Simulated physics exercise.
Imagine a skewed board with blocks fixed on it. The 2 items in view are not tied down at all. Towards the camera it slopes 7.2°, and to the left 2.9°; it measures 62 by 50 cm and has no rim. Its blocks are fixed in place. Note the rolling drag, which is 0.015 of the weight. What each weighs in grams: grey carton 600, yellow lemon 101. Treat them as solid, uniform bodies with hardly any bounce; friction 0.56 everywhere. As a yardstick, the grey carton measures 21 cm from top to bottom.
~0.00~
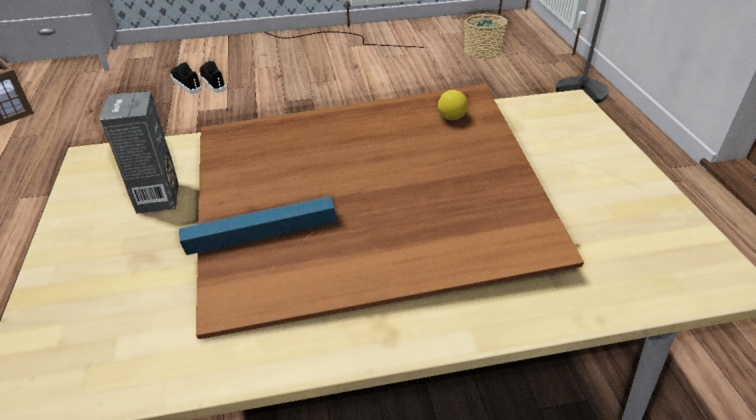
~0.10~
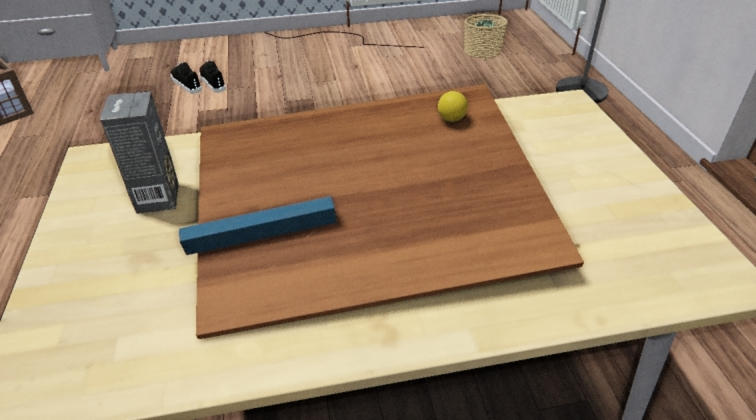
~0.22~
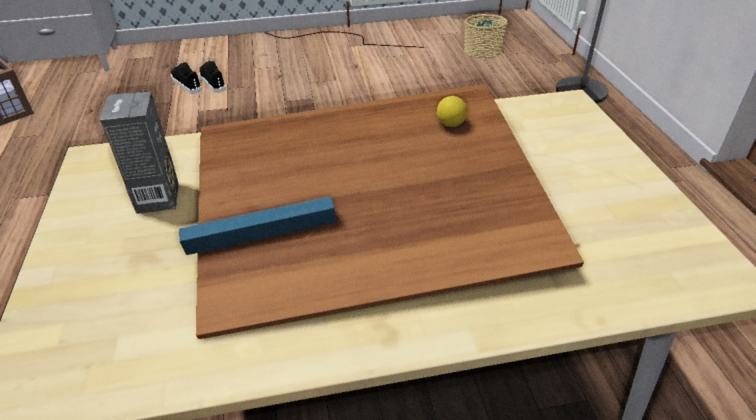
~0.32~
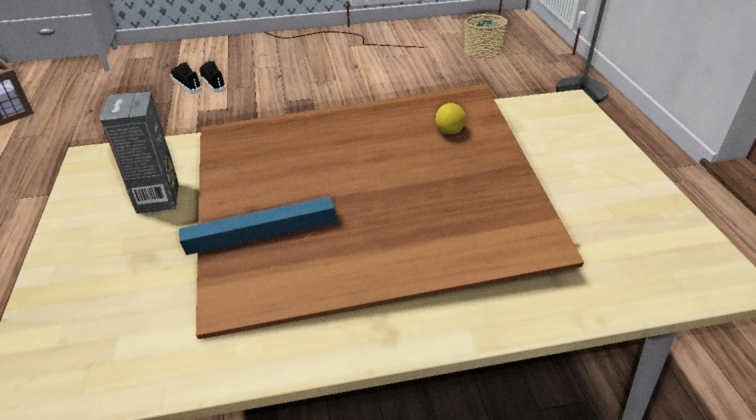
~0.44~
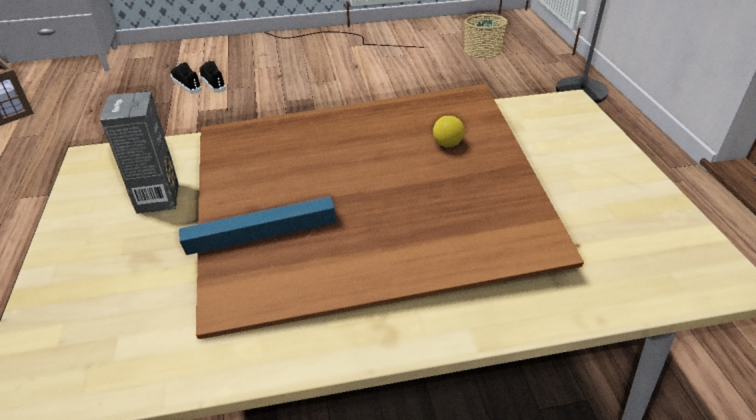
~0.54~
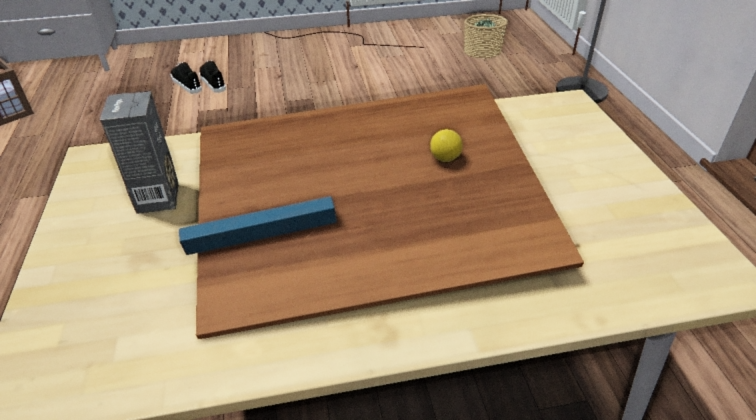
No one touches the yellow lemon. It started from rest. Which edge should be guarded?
My guess is it leaves at the front.
Around 0.84 s, 13 cm of board to the near edge; yellow lemon near (435, 214).
Around 1.04 s, it has gone over the near edge; yellow lemon near (423, 293).
Around 1.34 s, it has gone over the near edge.
Finally (1.4 s), it has gone over the near edge; grey carton still in place (within 8 cm).
